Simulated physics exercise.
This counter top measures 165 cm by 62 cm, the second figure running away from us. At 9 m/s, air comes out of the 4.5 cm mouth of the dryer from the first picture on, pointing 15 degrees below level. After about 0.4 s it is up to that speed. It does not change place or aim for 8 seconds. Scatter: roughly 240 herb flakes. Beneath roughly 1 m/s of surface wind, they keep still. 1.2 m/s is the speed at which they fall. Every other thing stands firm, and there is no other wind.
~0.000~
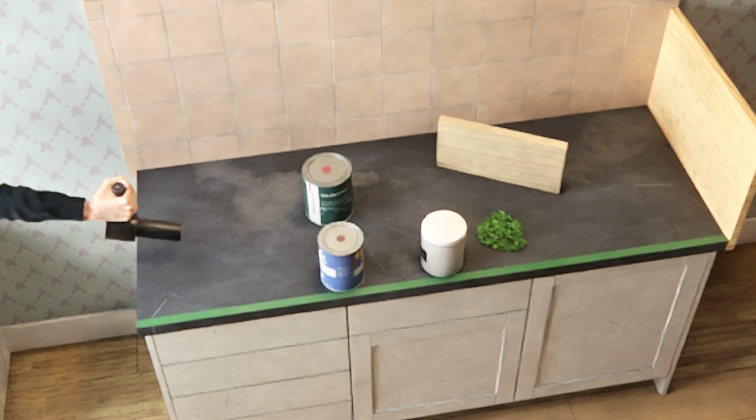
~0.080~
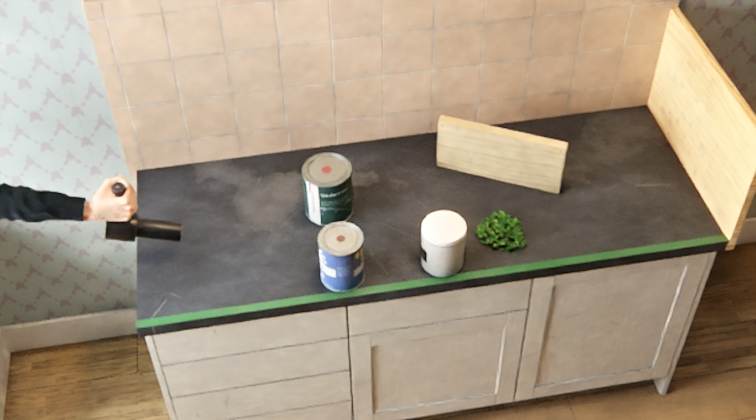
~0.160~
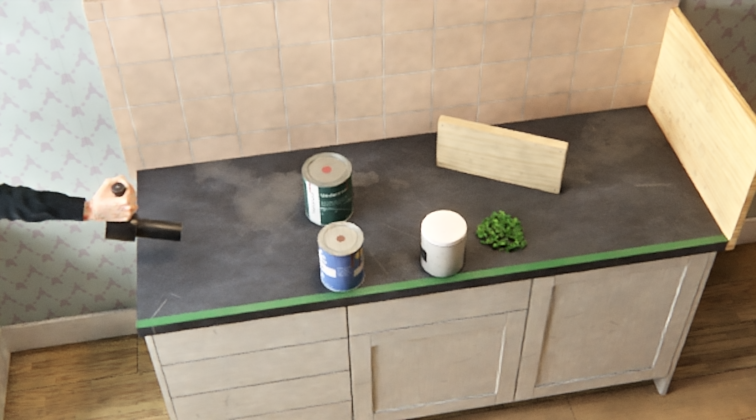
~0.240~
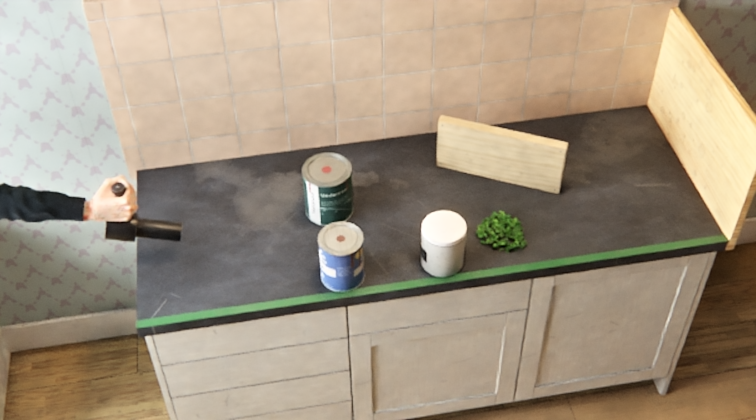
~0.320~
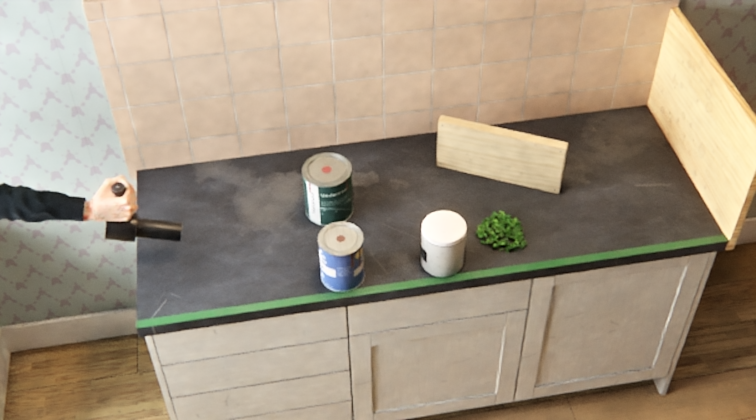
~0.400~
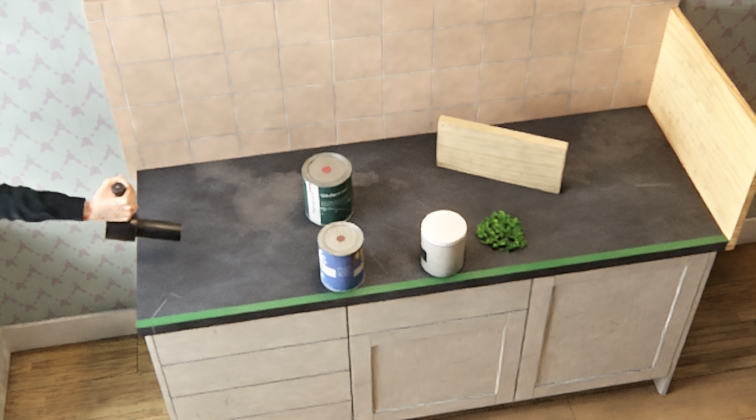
Nothing visibly moves on the dark kitchen counter, seen from above and in front by a still camera, with tan tiles behind it. A hand in a black sleeve holds a black dryer at the left end, pointing right, while green and blue tins, a white jar, a small pile of green herb flakes and a pale wooden board stand across the top. The hand stays steady and the flakes lie still.
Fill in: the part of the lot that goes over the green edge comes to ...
Over a quarter.
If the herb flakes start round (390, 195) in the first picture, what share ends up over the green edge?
1 per cent.
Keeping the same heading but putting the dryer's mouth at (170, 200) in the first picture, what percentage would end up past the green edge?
The share would be near 0 %.
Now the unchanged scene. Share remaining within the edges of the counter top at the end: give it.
Around 40 in a hundred remain.
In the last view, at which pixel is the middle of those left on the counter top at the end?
Roughly at (578, 245).
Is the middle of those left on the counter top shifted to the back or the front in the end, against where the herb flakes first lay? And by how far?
Toward the near side, roughly 5 cm.
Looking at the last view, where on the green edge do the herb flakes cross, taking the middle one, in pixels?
(645, 254).
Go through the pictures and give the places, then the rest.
In the first frame, the middle of the herb flakes is near (502, 233), none has stirred yet and the mouth of the dryer is at (182, 232).
In the second frame, the middle of the herb flakes is near (502, 231), none has stirred yet and the green edge is centred on (444, 283).
In the third frame, the middle of the herb flakes is near (502, 231), none has stirred yet, the top of a jar is at (444, 226) and the top of a board is at (502, 132).
In the fourth frame, the middle of the herb flakes is near (502, 231) and none has stirred yet.
In the fifth frame, the middle of the herb flakes is near (502, 231) and none has stirred yet.
In the sixth frame, the middle of the herb flakes is near (502, 231) and none has stirred yet.
After 1.6 s, 59 % are on the move or not yet settled, 38 % are over the green edge; the middle of those still in play is near (580, 238).
After 2.6 s, 47 % are on the move or not yet settled, 45 % are over the green edge; the middle of those still in play is near (588, 247).
After 4.4 s, 39 % are on the move or not yet settled, 49 % are over the green edge; the middle of those still in play is near (588, 247).
After 8.0 s, at the end, 56 % are over the green edge; the middle of those still in play is near (578, 245).
